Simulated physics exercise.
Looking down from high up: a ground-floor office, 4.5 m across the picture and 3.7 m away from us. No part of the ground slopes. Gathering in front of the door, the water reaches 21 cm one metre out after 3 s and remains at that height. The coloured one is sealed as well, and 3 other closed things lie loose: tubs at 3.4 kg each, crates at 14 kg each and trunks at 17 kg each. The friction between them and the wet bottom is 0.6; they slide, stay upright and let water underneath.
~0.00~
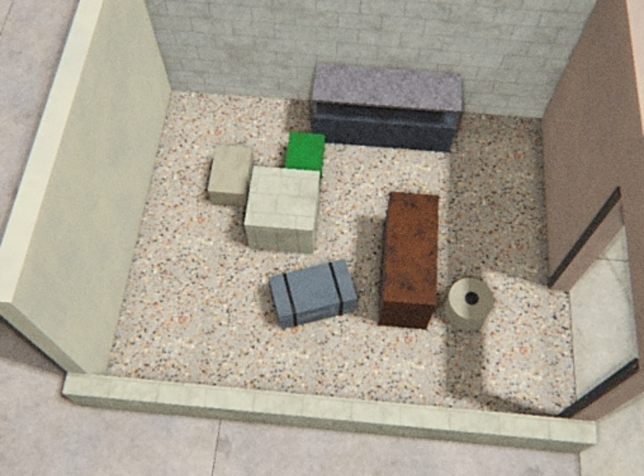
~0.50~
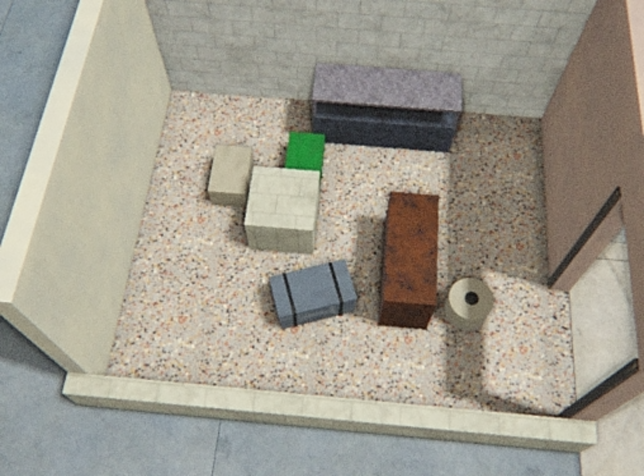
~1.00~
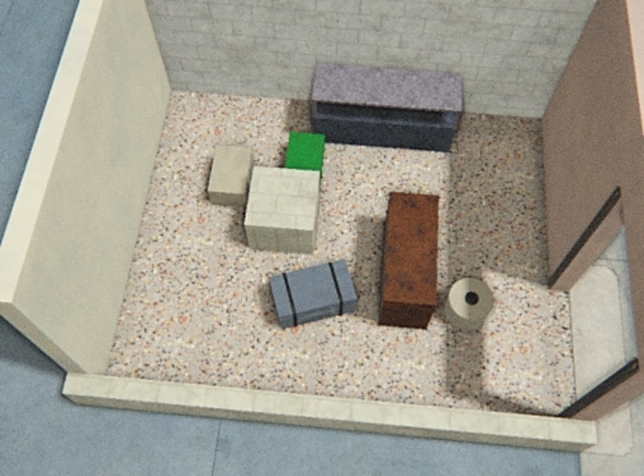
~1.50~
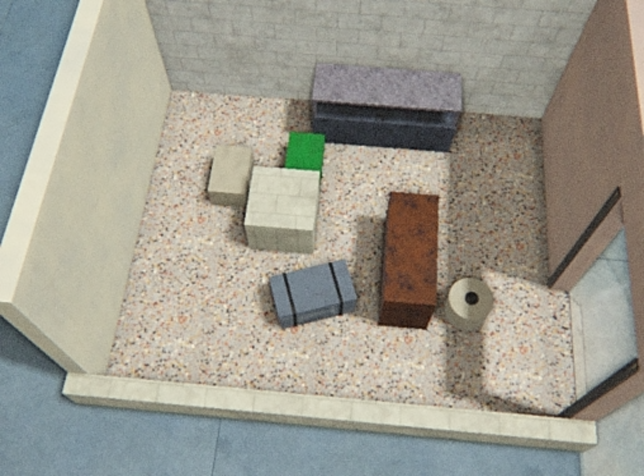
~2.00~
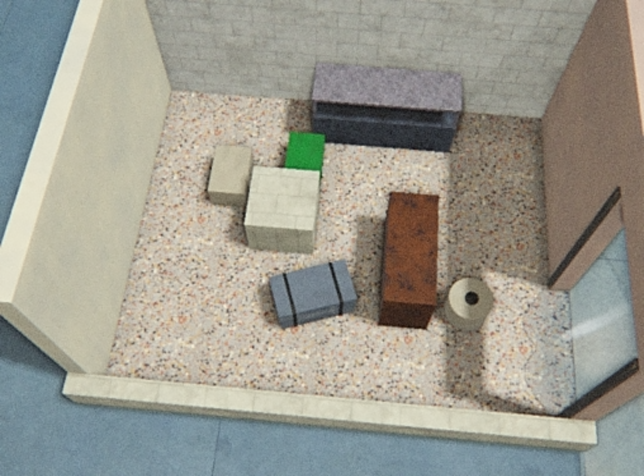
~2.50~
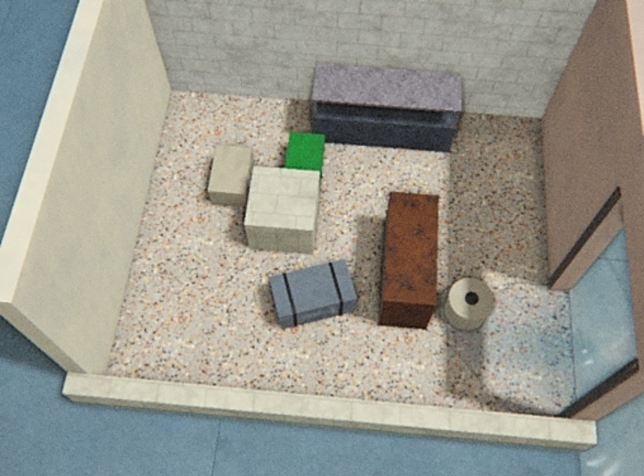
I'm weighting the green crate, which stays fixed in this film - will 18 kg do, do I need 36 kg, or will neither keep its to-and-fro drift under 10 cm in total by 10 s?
18 kg will do.
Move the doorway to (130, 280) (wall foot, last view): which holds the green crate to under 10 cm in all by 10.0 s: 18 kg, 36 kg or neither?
Moved there, the heavy choice alone works.
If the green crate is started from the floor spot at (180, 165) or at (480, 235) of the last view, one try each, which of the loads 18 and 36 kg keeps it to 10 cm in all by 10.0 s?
Taking them in turn, only the heavier mass keeps it, and only the heavier mass keeps it.
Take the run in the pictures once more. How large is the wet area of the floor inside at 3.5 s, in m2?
Roughly 3.5 m2.
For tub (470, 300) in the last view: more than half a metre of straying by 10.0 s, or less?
Result: Limit exceeded.
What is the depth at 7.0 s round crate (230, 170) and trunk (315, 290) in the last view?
Depth approx. 3 cm / 3 cm.
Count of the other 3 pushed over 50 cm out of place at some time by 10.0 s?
That adds up to 1.
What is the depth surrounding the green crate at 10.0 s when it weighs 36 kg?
Roughly 9 cm.
After 3.5 s the green crate would be 0 cm from its start with 18 kg and 0 cm from its start with 36 kg; 0 cm of water round it then.
After 4.5 s the green crate would be 0 cm from its start with 18 kg and 0 cm from its start with 36 kg; 0 cm of water round it then.
After 7.0 s the green crate would be 0 cm from its start with 18 kg and 0 cm from its start with 36 kg; 3 cm of water round it then.
After 10.0 s the green crate would be 5 cm from its start with 18 kg and 0 cm from its start with 36 kg; 9 cm of water round it then.
